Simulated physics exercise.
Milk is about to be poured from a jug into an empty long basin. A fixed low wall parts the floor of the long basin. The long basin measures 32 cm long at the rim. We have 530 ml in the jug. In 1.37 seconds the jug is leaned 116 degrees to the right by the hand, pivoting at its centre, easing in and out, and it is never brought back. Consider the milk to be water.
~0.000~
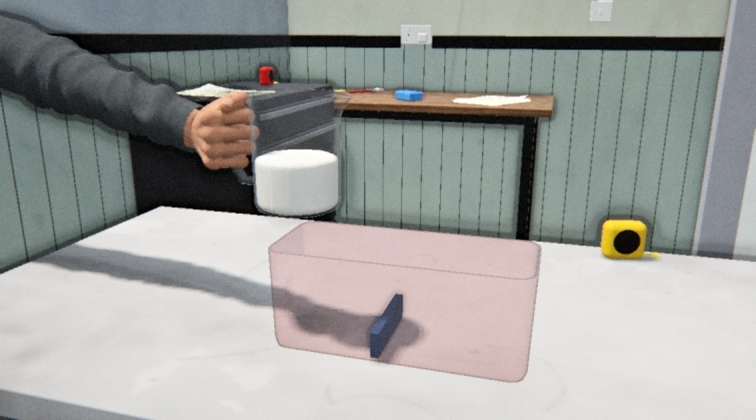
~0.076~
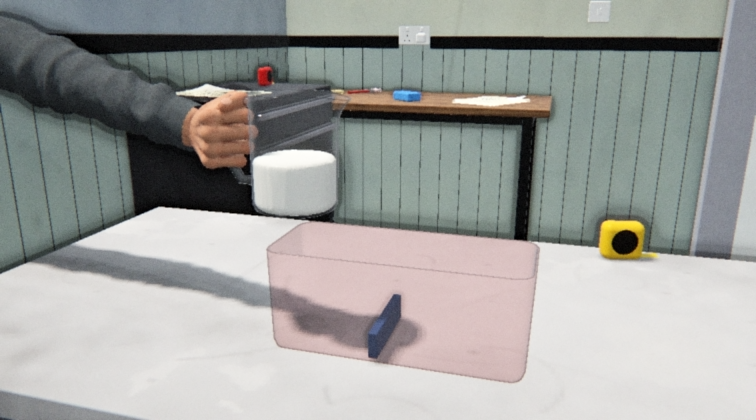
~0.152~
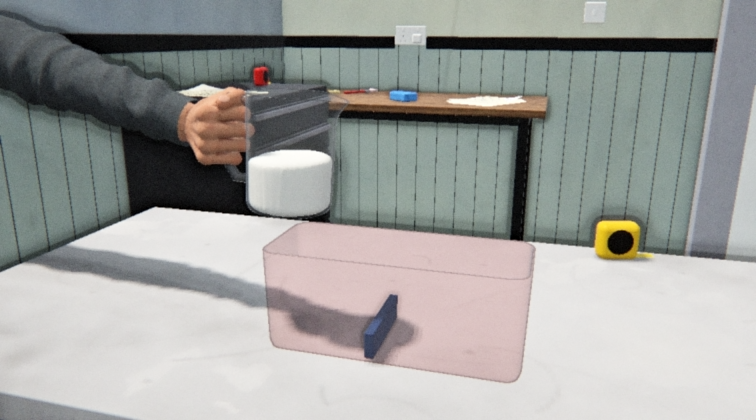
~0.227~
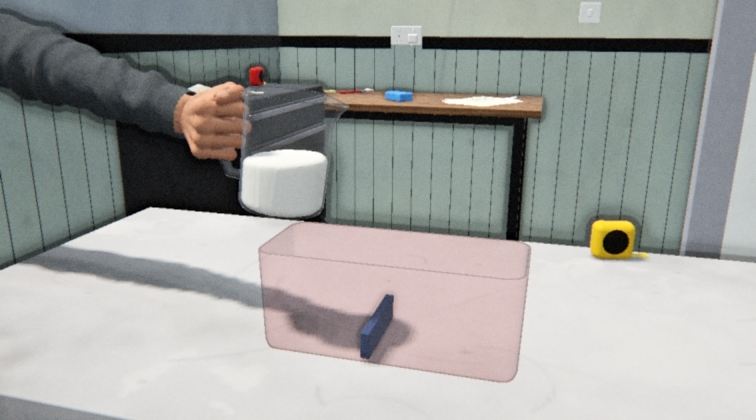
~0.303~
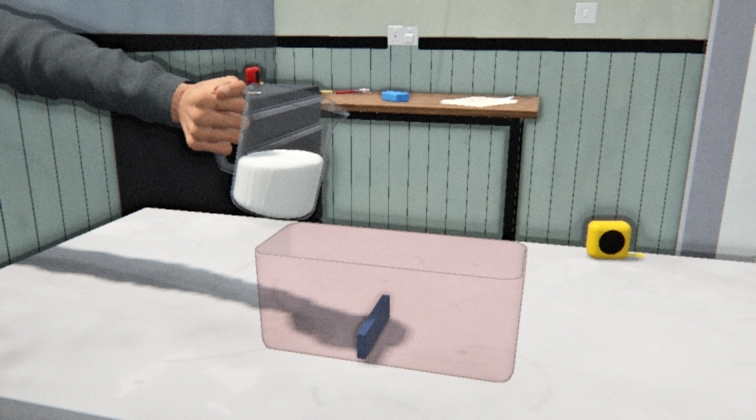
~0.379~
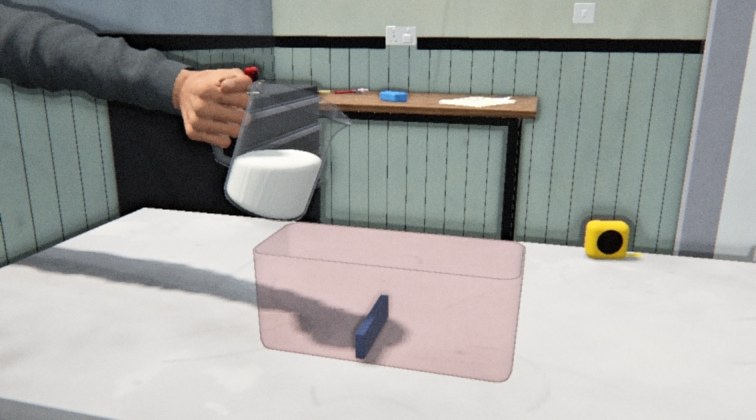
At first, a hand holds a clear jug of milk upright above the left side of an empty, see-through pink basin with a dark blue block in its middle. The hand then slowly leans the jug to the right, and the milk shifts inside it as the tilt grows moderately.
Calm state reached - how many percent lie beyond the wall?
59 percent, roughly.
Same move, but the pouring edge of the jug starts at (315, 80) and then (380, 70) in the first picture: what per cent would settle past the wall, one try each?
Roughly 10 per cent the first time and 90 per cent the second.
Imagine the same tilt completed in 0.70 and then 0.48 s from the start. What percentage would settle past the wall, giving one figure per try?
40 and 30 %.
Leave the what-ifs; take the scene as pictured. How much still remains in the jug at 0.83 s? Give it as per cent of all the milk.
Fraction remaining: Approx. 96 per cent.
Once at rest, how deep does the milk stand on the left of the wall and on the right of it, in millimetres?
Left part: About 14 mm; right part: About 14 mm.
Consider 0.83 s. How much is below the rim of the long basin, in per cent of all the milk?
Near 0 in a hundred.
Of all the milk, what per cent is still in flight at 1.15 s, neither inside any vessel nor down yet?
10 in a hundred, give or take.
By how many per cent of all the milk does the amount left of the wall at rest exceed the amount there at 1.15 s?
It comes to about 26 per cent.
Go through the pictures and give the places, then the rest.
The first frame shows tilt 0°; pouring edge (351, 97); surface from (262, 155) to (337, 160); the long basin's rim runs from (286, 236) to (539, 262); the wall's top is at (388, 313).
The second frame shows tilt 1°; pouring edge (350, 98); surface from (260, 156) to (335, 160).
The third frame shows tilt 3°; pouring edge (349, 101); surface from (255, 156) to (330, 160).
The fourth frame shows tilt 8°; pouring edge (348, 107); surface from (250, 156) to (325, 160).
The fifth frame shows tilt 13°; pouring edge (349, 114); surface from (245, 156) to (322, 161).
The sixth frame shows tilt 21°; pouring edge (352, 124); surface from (240, 157) to (321, 161).
By 0.83 s the tilt is 76° and 96 per cent is still to pour, 0 is left of the wall and 0 right of it.
By 1.15 s the tilt is 109° and 30 per cent is still to pour, 15 is left of the wall and 44 right of it.
By 1.50 s the tilt is 116° and 0 per cent is still to pour, 40 is left of the wall and 59 right of it.
By 1.87 s the tilt is 116° and 0 per cent is still to pour, 40 is left of the wall and 59 right of it.
At rest 40 per cent lies left of the wall, 59 right of it and 0 outside.
